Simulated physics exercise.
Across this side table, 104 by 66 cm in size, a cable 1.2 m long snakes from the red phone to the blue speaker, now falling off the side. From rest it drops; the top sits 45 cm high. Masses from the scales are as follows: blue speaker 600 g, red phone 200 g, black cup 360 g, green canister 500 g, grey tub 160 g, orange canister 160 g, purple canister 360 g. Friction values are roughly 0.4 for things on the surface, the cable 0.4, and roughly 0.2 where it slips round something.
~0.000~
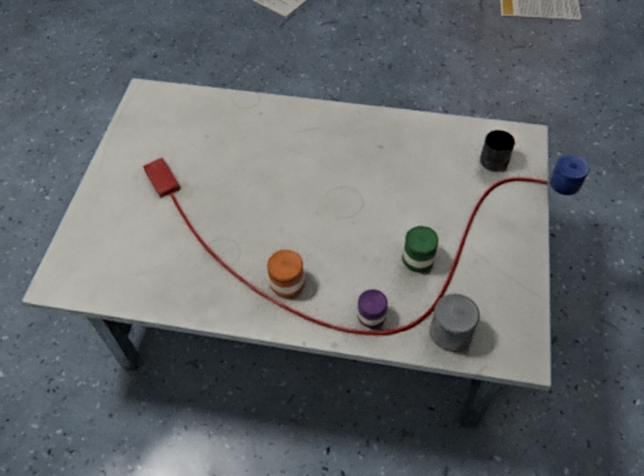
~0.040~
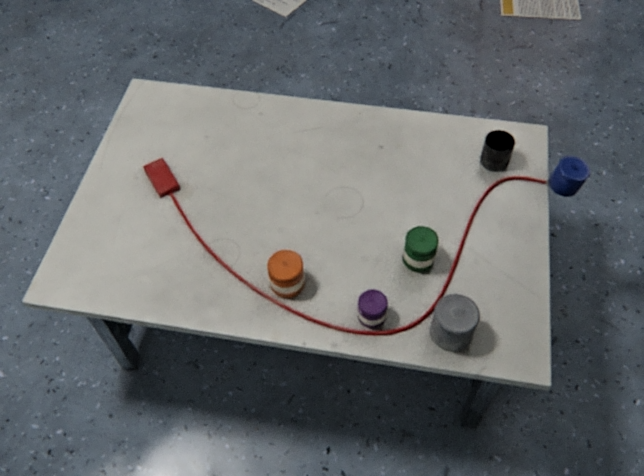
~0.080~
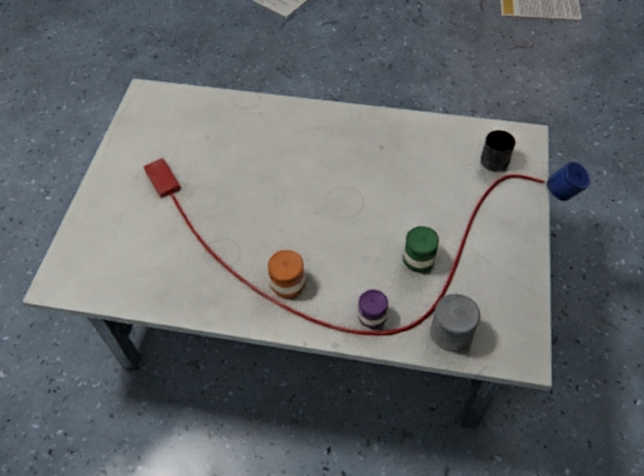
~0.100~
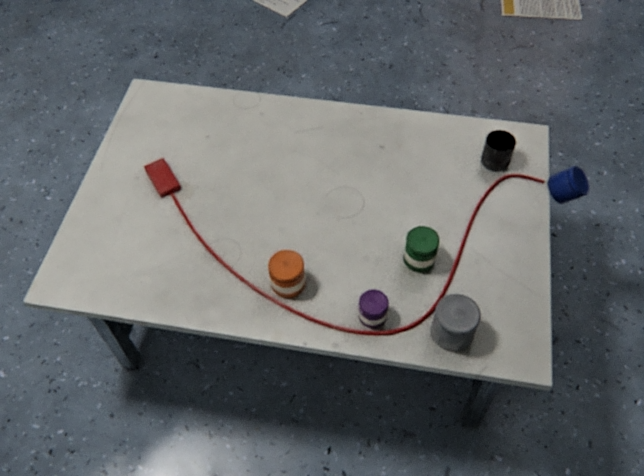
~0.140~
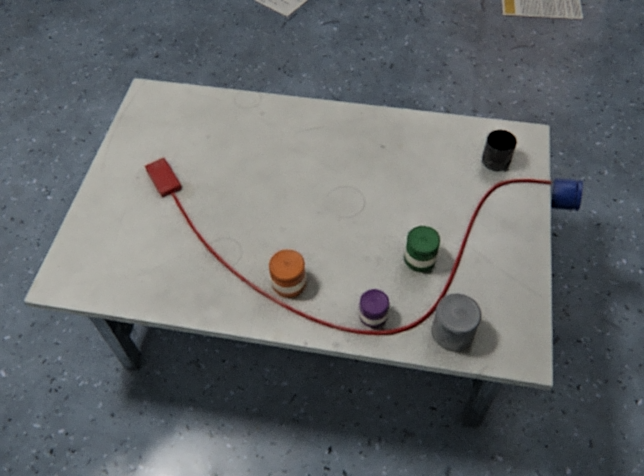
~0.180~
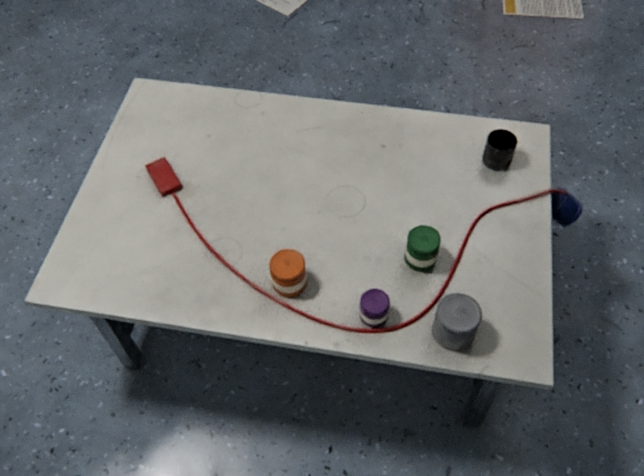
On a white side table holding several coloured canisters, a red cable curves from a red phone to a blue speaker, which tilts and drops slightly at the right edge, and the cable's right end shifts downward.
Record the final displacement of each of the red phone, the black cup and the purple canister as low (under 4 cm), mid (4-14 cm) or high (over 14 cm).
Red phone - high; black cup - low; purple canister - mid.
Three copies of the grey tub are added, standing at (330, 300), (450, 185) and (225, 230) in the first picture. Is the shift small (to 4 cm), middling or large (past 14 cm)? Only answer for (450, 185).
There it moves only a bit.
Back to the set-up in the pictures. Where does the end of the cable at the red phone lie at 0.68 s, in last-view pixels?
(244, 245), roughly.
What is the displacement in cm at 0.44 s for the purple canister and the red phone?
Measured: Purple canister at 8 cm, red phone at 15 cm.
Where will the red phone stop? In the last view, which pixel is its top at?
End position in the last picture: Approx. (225, 230).
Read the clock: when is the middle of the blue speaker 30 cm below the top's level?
It happens at 0.34 seconds on the clock.
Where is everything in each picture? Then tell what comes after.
The first frame shows red phone (161, 175); black cup (500, 141); purple canister (373, 301); cable runs through (498, 184) (455, 262) (381, 333) (196, 234).
The second frame shows blue speaker (573, 167); cable runs through (497, 183) (381, 333) (196, 234).
The third frame shows blue speaker (569, 181); cable runs through (497, 182) (381, 333) (196, 234).
The fourth frame shows blue speaker (569, 185); cable runs through (497, 182) (382, 333) (197, 234).
The fifth frame shows blue speaker (567, 195); cable runs through (501, 184) (382, 333) (197, 233).
The sixth frame shows red phone (163, 174); black cup (503, 140); purple canister (375, 301); cable runs through (527, 199) (458, 258) (198, 233).
After 0.4 s, the cable's tail end at (223, 228); red phone 15 cm off its start, purple canister 8 cm off its start, blue speaker over the edge.
After 0.7 s, the cable's tail end at (244, 245); red phone 22 cm off its start, purple canister 8 cm off its start, blue speaker over the edge.
After 0.9 s, the cable's tail end at (244, 245); red phone 22 cm off its start at (225, 230), purple canister 8 cm off its start at (377, 264), blue speaker over the edge.
After 1.2 s, the cable's tail end at (244, 245); red phone 22 cm off its start, purple canister 8 cm off its start, blue speaker over the edge.
After 2.4 s, the cable's tail end at (244, 245); red phone 22 cm off its start at (225, 230), purple canister 8 cm off its start at (377, 264), black cup 0 cm off its start at (503, 140), blue speaker over the edge.
